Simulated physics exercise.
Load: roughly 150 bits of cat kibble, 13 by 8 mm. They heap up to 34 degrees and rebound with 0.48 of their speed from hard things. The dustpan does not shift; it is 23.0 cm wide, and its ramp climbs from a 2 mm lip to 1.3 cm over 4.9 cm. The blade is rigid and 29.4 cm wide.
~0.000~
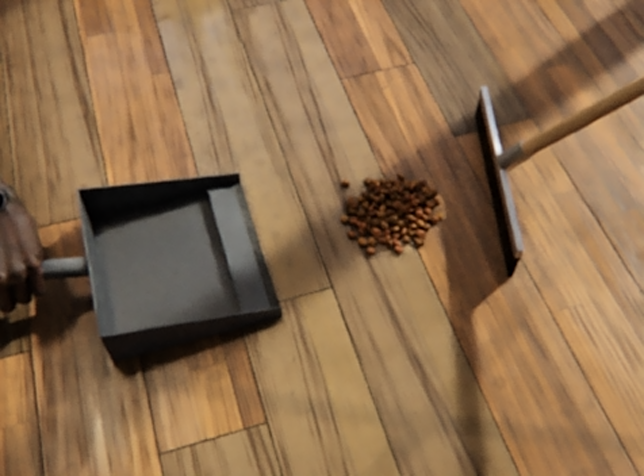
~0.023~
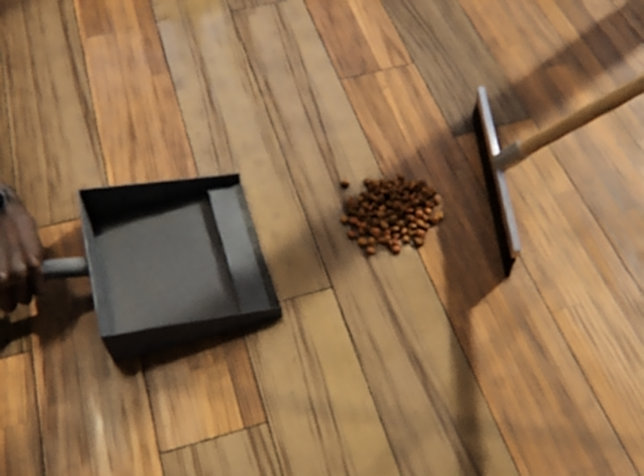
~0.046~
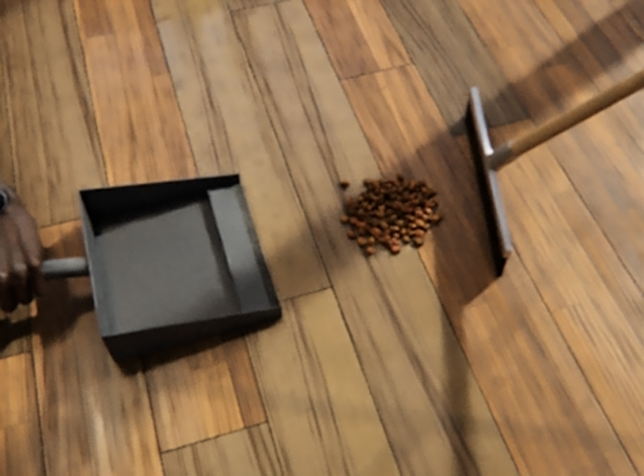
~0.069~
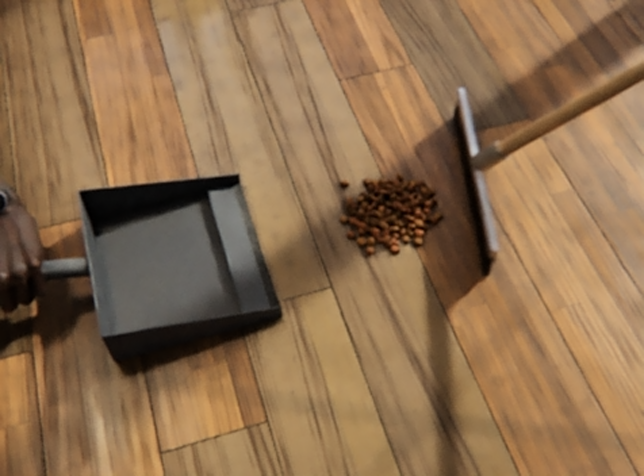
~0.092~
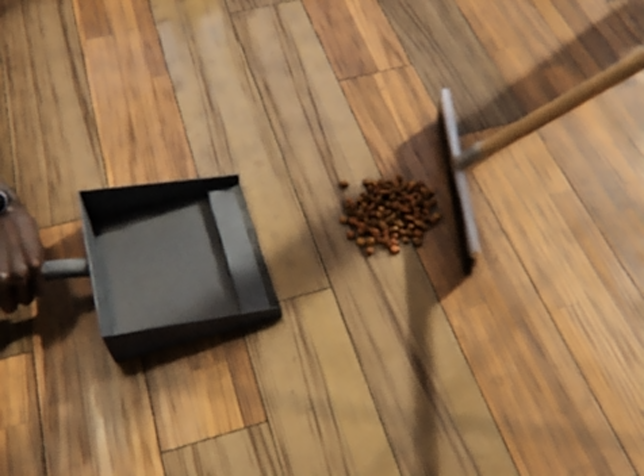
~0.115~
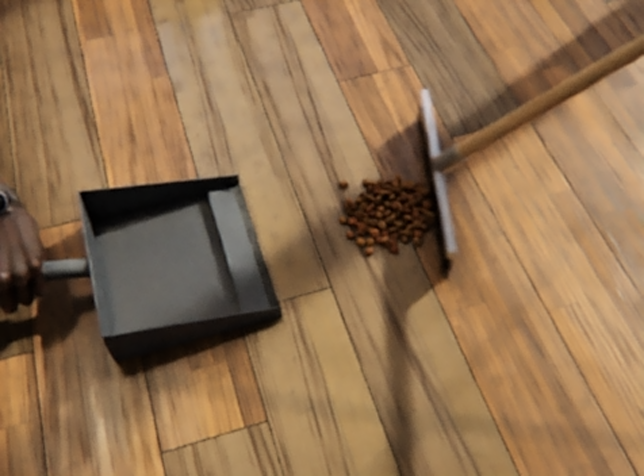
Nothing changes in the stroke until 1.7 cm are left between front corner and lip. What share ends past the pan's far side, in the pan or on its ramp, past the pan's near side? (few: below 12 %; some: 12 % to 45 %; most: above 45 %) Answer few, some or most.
Far side: Some, pan: Most, near side: Few.
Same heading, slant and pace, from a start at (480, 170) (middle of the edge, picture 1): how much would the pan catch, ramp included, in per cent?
About 45 per cent.
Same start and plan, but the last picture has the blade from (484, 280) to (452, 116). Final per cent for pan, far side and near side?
Pan 5, far 5, near 5.
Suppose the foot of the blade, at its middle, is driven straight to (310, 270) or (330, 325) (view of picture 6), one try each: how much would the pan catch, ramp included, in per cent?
Some 40 and 15 per cent.
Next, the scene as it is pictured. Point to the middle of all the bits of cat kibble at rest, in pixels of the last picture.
Around (229, 211).
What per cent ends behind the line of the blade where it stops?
About 0 per cent.
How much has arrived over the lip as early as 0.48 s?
About 50 per cent by then.
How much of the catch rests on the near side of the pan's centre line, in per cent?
Some 30 per cent.
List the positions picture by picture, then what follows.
The first frame shows blade from (518, 253) to (483, 94), moved 0.0 cm, 0 of the pieces shifted so far; middle of the pieces at (393, 212); pan at (168, 269).
The second frame shows blade from (515, 253) to (480, 94), moved 0.3 cm, 0 of the pieces shifted so far; middle of the pieces at (393, 212).
The third frame shows blade from (507, 253) to (473, 95), moved 1.4 cm, 0 of the pieces shifted so far; middle of the pieces at (392, 212).
The fourth frame shows blade from (493, 253) to (460, 95), moved 3.1 cm, 0 of the pieces shifted so far; middle of the pieces at (392, 212).
The fifth frame shows blade from (474, 254) to (444, 96), moved 5.5 cm, 0 of the pieces shifted so far; middle of the pieces at (391, 212).
The sixth frame shows blade from (451, 254) to (424, 97), moved 8.5 cm, 6 of the pieces shifted so far; middle of the pieces at (391, 212); pan at (168, 270). The blade's pace is about 1.31 m/s, heading 15 degrees away from the viewer's side.
After 0.21 s, middle of the blade 15 cm from the lip; 0 % over the lip, far side 0 %, near side 0 %.
After 0.28 s, middle of the blade 7 cm from the lip; 0 % over the lip, far side 15 %, near side 0 %.
After 0.48 s, middle of the blade 5 cm from the lip; 50 % over the lip, far side 25 %, near side 0 %.
By 1.2 s all is still; far side 25 %, pan 50 %, near side 0 %, in front of the lip or behind the blade 25 %.
